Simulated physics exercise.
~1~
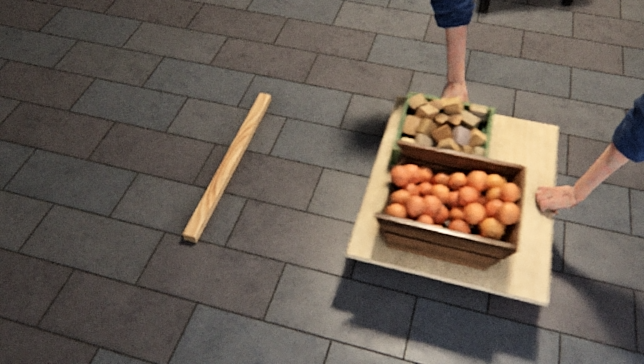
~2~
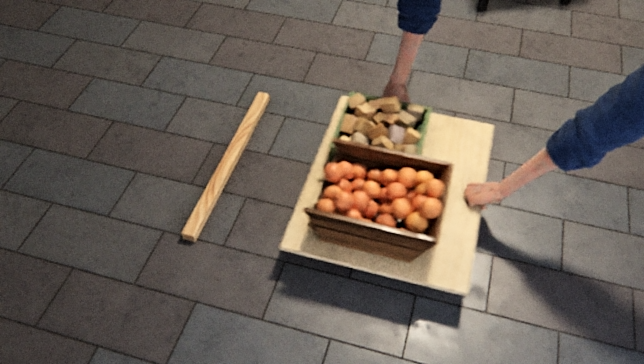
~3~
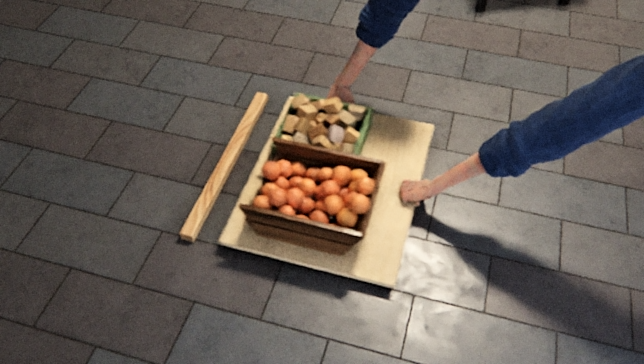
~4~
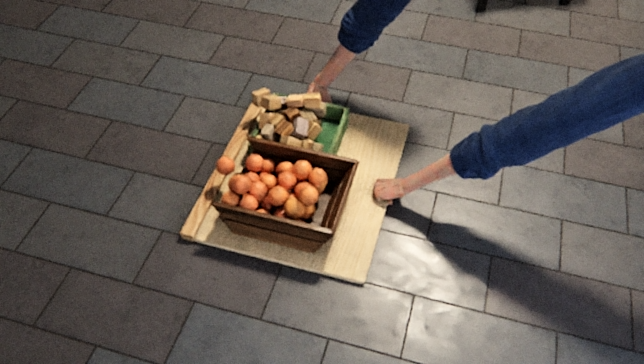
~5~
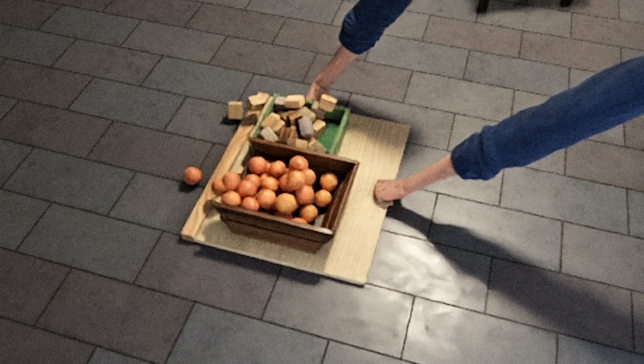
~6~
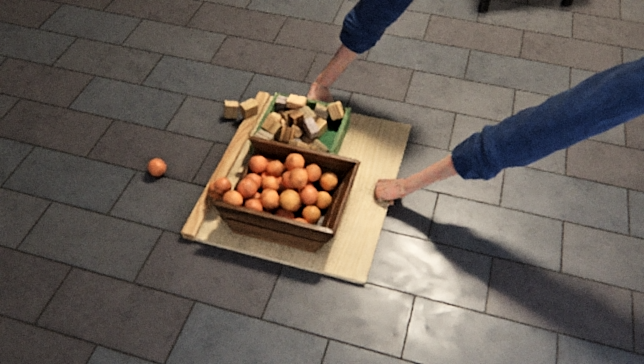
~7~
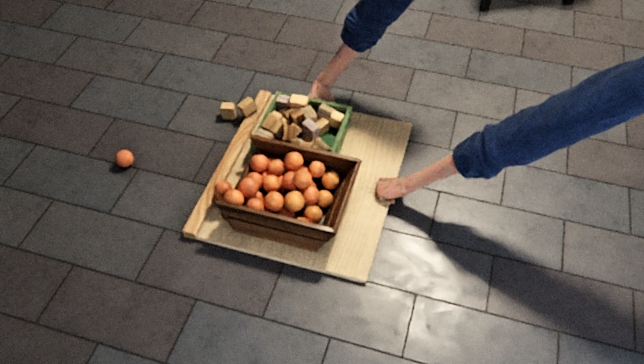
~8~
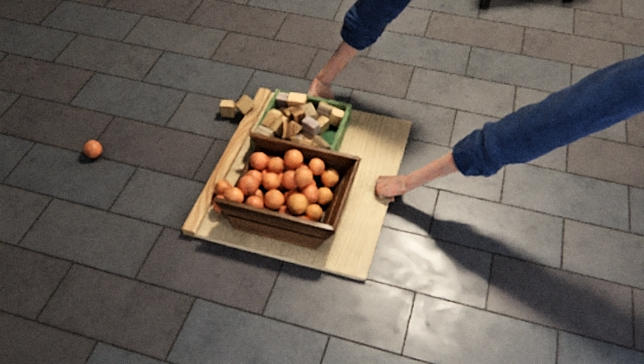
Two hands slid a board carrying a crate of oranges and a green crate of wooden blocks left against a wooden strip, where it stopped dead; a couple of blocks tumbled out beside it, and one orange rolled away across the paving.
